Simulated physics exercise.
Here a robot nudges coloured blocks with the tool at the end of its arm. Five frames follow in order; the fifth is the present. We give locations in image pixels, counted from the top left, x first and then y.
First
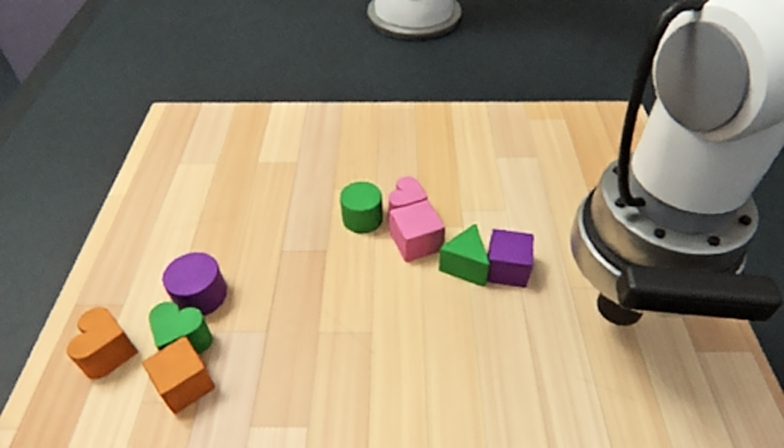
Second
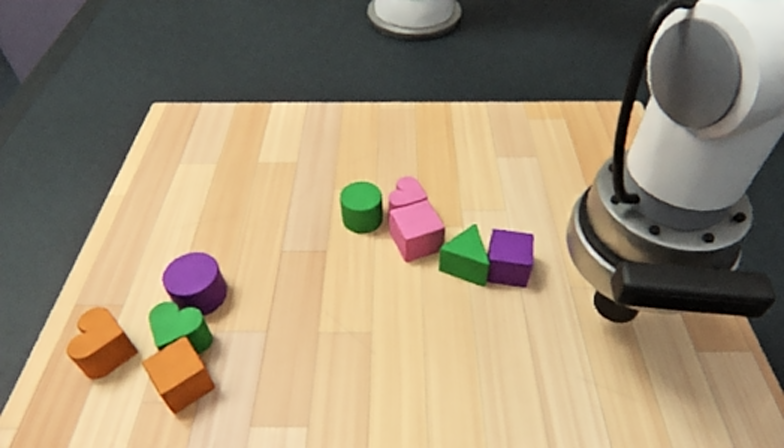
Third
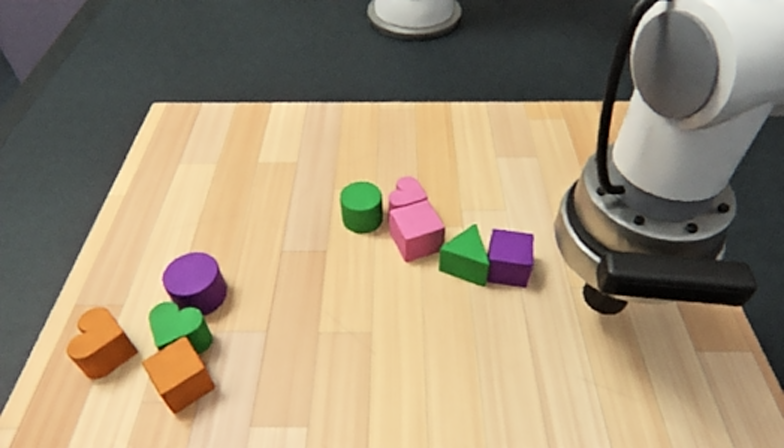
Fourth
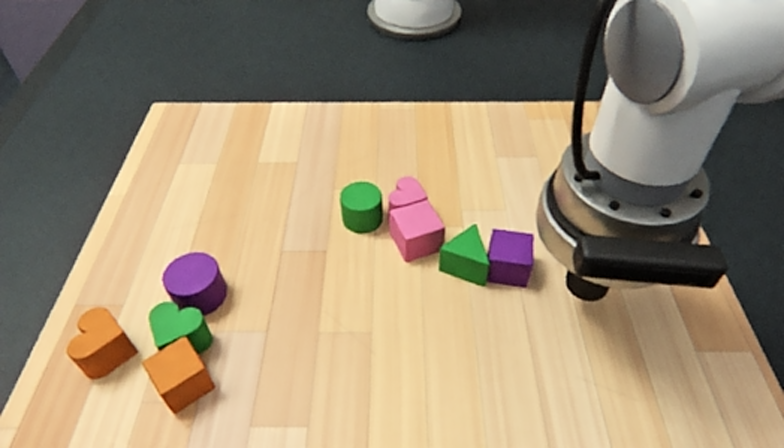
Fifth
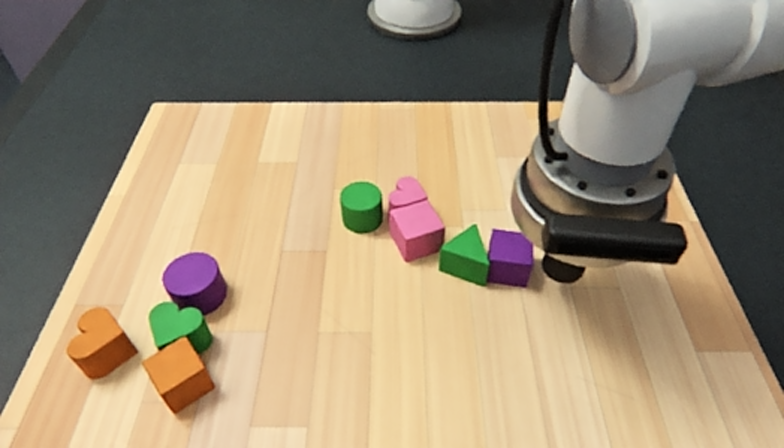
A light wooden tabletop with dark flooring around it is seen from above at an angle by a still camera. Orange, green and purple blocks cluster at the lower left, while a green cylinder, two pink blocks, a green triangle and a purple square sit near the middle. From the right, the white robot arm moves its dark-tipped tool leftward and slightly up toward the purple square, while the blocks stay still.
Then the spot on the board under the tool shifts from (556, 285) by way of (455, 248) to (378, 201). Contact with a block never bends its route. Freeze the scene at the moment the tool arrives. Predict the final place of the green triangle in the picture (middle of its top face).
The spot you're after is about (368, 255) in the image.
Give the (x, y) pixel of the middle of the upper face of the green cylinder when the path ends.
Its top middle: (338, 181).
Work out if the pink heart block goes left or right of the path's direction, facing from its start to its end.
The pink heart block goes right.
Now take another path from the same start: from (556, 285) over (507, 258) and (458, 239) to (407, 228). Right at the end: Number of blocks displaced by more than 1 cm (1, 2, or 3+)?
Blocks displaced: At least 3.
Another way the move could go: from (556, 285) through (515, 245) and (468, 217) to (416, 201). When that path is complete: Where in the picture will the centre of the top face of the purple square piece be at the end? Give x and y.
Located at (469, 226).
The first path, step by step. One third of the way, tool (489, 242); green cylinder (349, 190); pink heart block (399, 184), turned 25° clockwise; pink square piece (387, 210), turned 30° clockwise; green triangle (412, 241); purple square piece (445, 231), turned 25° anticlockwise.
Two thirds of the way, tool (424, 217); green cylinder (339, 182); pink heart block (399, 183), turned 25° clockwise; pink square piece (357, 208), turned 85° clockwise; green triangle (371, 253), turned 30° anticlockwise; purple square piece (393, 230), turned 50° anticlockwise.
At the end, tool (377, 184); green cylinder (338, 181); pink heart block (365, 154), turned 30° clockwise; pink square piece (355, 208), turned 85° clockwise; green triangle (368, 255), turned 35° anticlockwise; purple square piece (390, 231), turned 55° anticlockwise.
